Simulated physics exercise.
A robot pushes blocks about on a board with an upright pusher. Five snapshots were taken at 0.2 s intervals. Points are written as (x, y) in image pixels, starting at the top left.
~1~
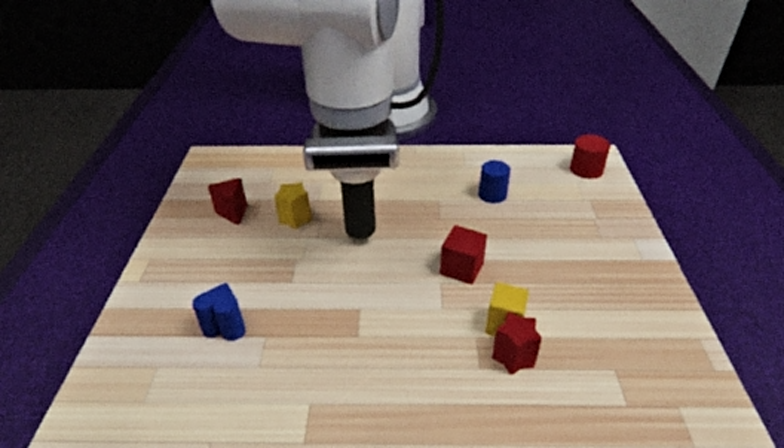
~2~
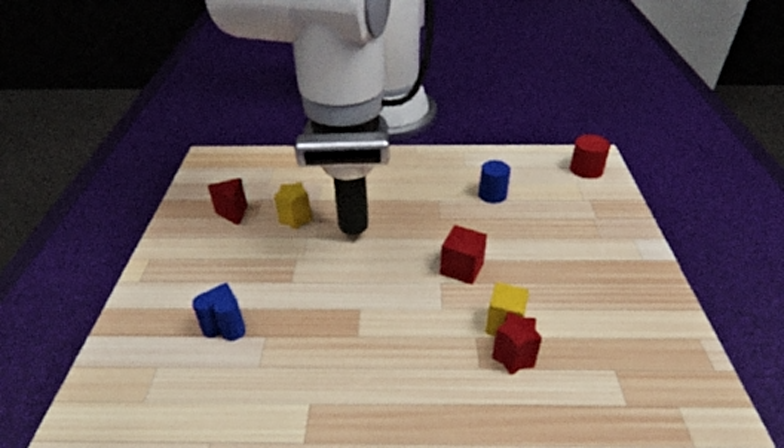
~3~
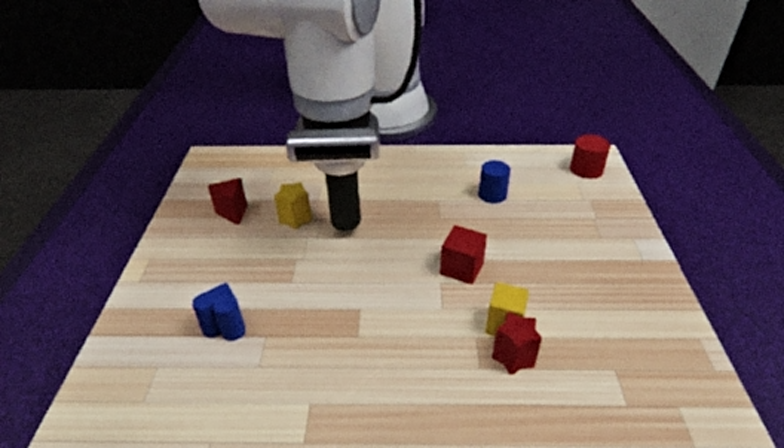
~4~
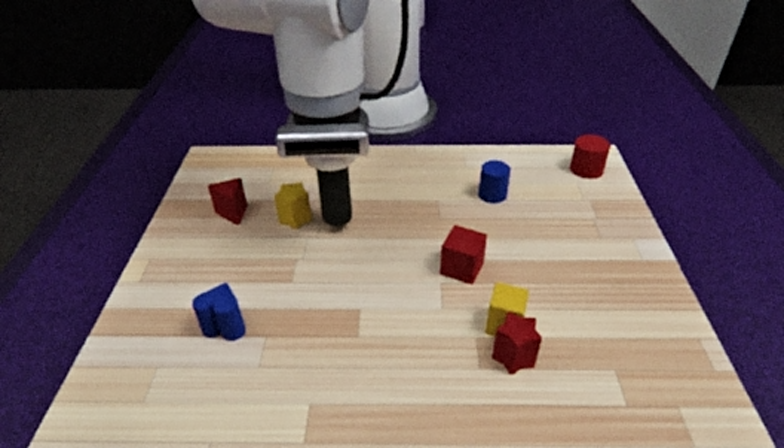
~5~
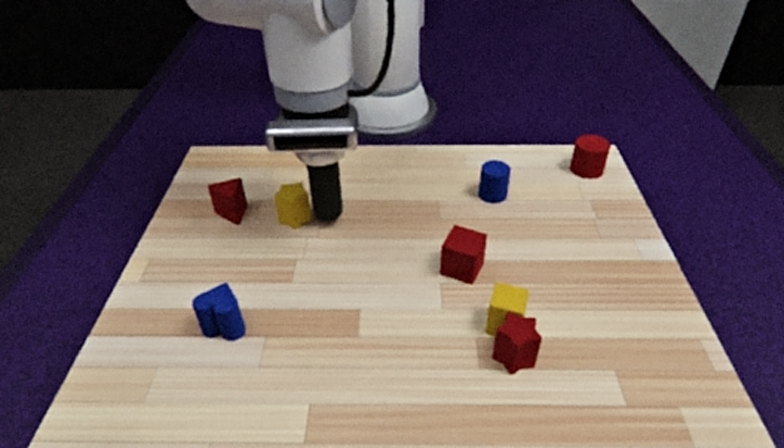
On a wooden board with red, blue and yellow blocks scattered across it, a robot arm slowly moves its dark upright pusher a short way left, drawing close to the yellow star, while all the blocks stay still.
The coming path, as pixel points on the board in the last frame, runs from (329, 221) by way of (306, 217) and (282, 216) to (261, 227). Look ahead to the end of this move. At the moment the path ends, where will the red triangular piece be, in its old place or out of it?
That block ends up displaced.
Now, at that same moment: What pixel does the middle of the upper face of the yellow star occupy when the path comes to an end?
The middle of its top is at (225, 194).
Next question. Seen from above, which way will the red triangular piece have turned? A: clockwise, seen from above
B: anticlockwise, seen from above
Letter A.
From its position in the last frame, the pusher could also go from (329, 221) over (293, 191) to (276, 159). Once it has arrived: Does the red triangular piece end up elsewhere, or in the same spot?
When the path is over, the red triangular piece is still on its spot.
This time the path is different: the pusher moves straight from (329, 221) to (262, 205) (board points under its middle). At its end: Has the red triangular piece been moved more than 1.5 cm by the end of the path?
Yes - that is the case.
What follows on the original path. Halfway along, pusher at (293, 207); yellow star at (257, 188), turned 15° anticlockwise.
At the end, pusher at (259, 219); red triangular piece at (208, 185), turned 25° clockwise; yellow star at (225, 194), turned 15° clockwise.
